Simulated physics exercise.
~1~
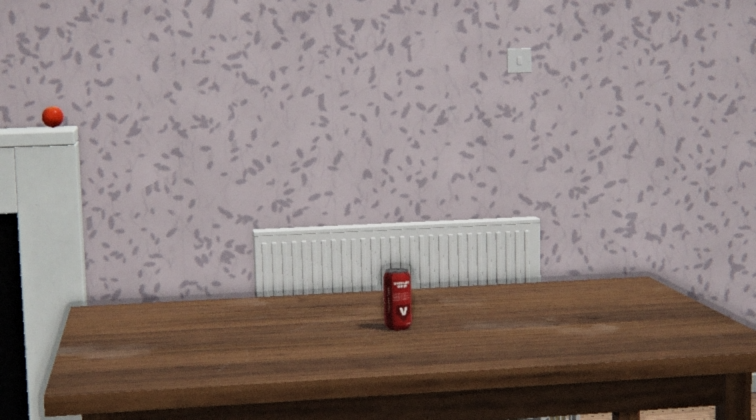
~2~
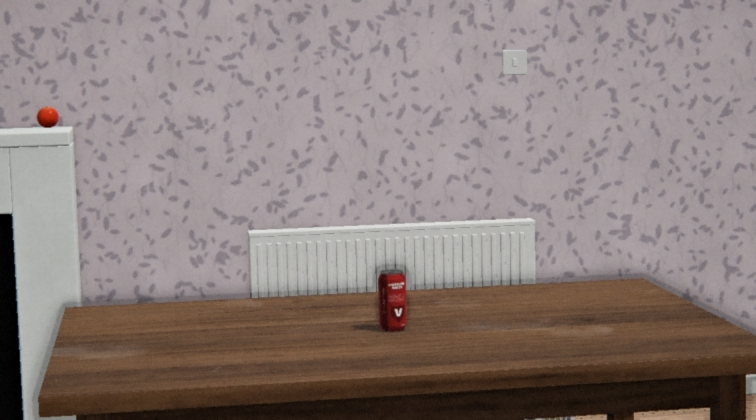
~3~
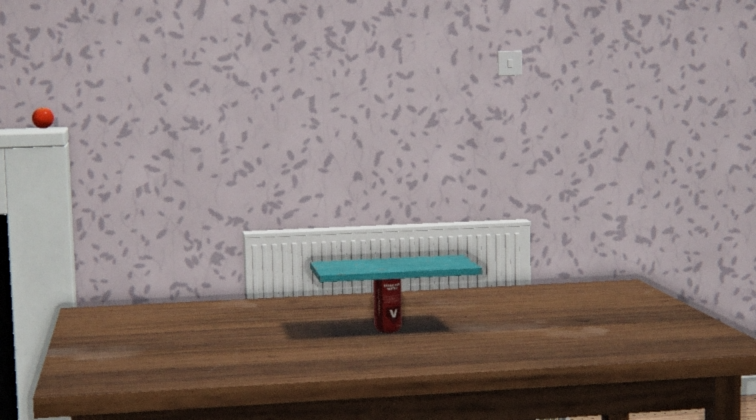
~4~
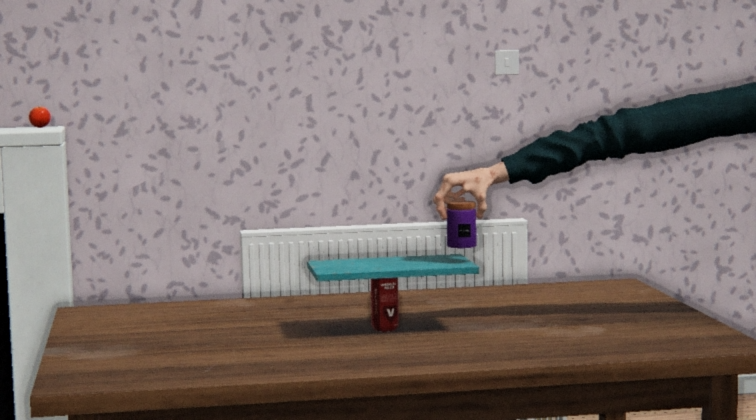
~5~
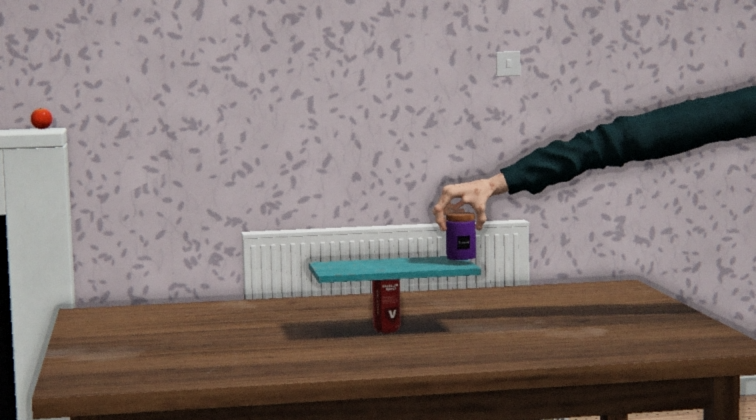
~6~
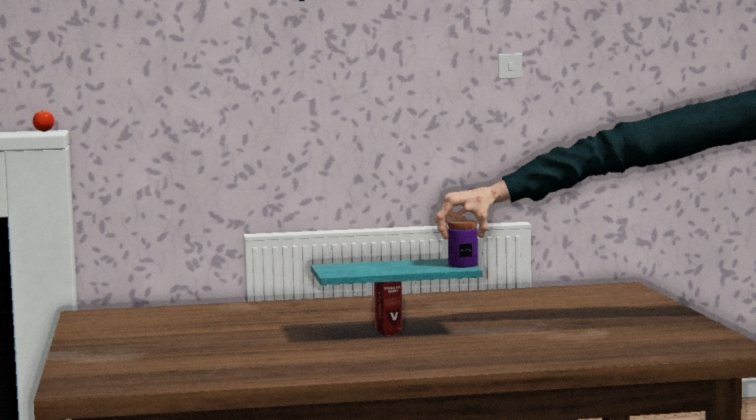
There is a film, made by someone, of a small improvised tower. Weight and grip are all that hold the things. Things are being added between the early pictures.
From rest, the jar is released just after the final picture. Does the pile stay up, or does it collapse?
It is going to go wrong.
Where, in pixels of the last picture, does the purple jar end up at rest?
About (499, 316).
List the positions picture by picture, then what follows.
The last thing is not in view yet, in the first frame.
The last thing is not in view yet, in the second frame.
The last thing is not in view yet; turquoise board (394, 268), in the third frame.
Coming down; purple jar (461, 224); turquoise board (391, 267), in the fourth frame.
Coming down; purple jar (461, 236); turquoise board (393, 269), in the fifth frame.
In place under the hand; purple jar (463, 244); turquoise board (395, 271), in the sixth frame.
Then, 0.30 s later than the last frame, purple jar now fallen; turquoise board tilted by 32°.
Then, 0.50 s later than the last frame, turquoise board tilted by 52°.
When it is over, fallen, purple jar; lying over in the stack, turquoise board; red can as before. End places, in pixels of the last picture, purple jar near (499, 316). The stack comes apart.
